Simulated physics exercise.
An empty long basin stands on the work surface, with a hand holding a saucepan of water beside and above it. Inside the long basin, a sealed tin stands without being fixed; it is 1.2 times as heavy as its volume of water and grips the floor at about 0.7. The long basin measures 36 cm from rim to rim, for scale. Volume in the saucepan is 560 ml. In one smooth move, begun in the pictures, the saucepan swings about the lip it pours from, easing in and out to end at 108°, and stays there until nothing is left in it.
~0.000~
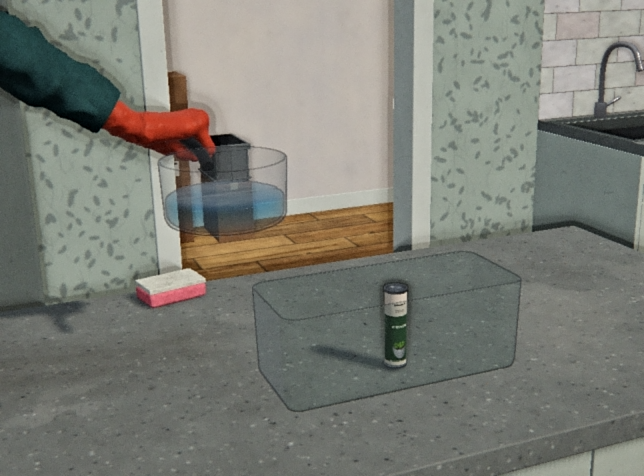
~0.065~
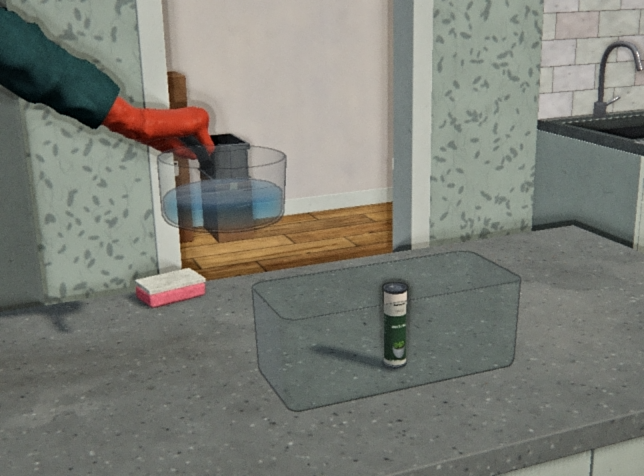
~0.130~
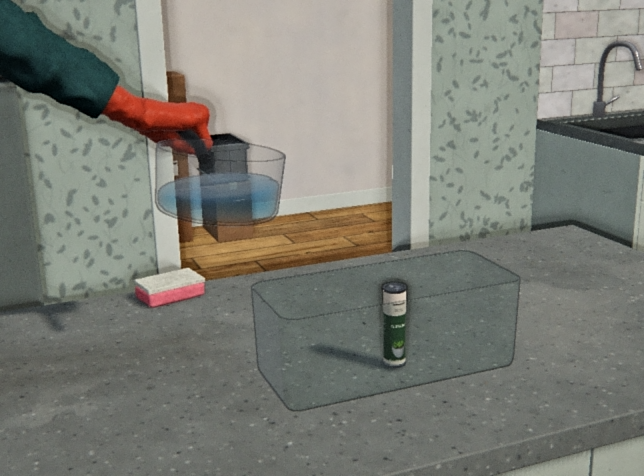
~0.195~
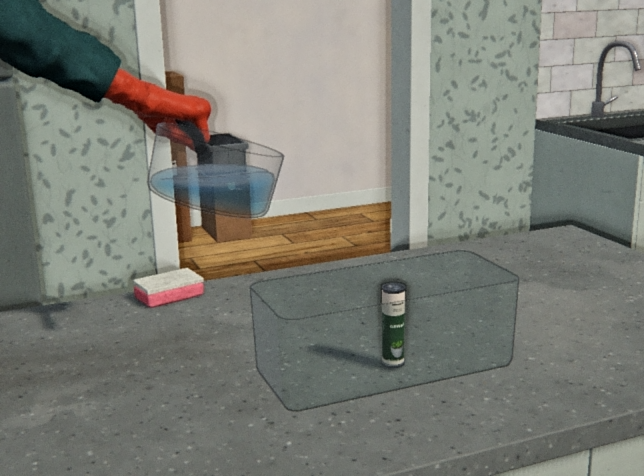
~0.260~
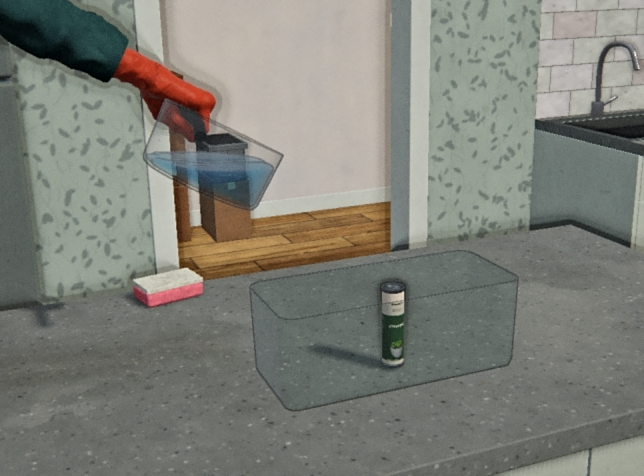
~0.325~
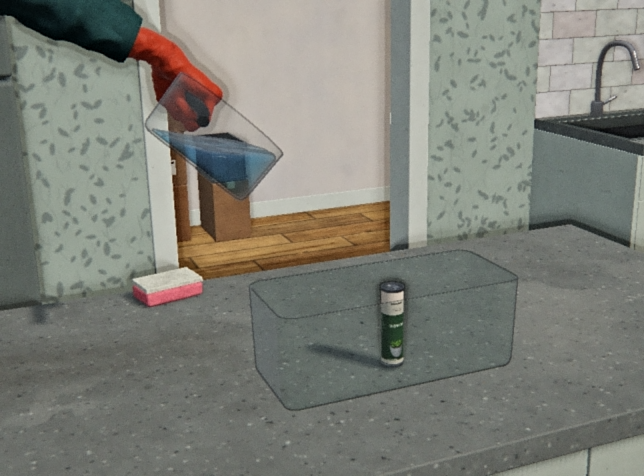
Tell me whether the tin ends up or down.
It is tipped.
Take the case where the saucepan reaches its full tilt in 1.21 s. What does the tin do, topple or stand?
Outcome - the tin remains standing.
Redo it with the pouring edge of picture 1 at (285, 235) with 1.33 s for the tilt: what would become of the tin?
Result: Tin upright.
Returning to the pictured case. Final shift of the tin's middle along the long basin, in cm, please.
Around 8.5 cm.
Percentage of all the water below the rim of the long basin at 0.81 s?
Around 72 per cent of the whole.
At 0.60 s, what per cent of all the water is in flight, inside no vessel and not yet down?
Near 64 per cent at that time.
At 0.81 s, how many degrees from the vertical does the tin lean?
I'd put it at close to 10 degrees off upright.
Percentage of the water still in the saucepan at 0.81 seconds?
5 per cent or so.
Then, 0.60 s in, the tilt is 98° and 36 per cent is still to pour; the tin stands where it began.
Then, 0.81 s in, the tilt is 108° and 5 per cent is still to pour; the tin leans 9°.
Then, 1.02 s in, the tilt is 108° and 0 per cent is still to pour; the tin lies on its side.
Then, 1.25 s in, the tilt is 108° and 0 per cent is still to pour; the tin lies on its side.
Finally, the tin lies on its side.
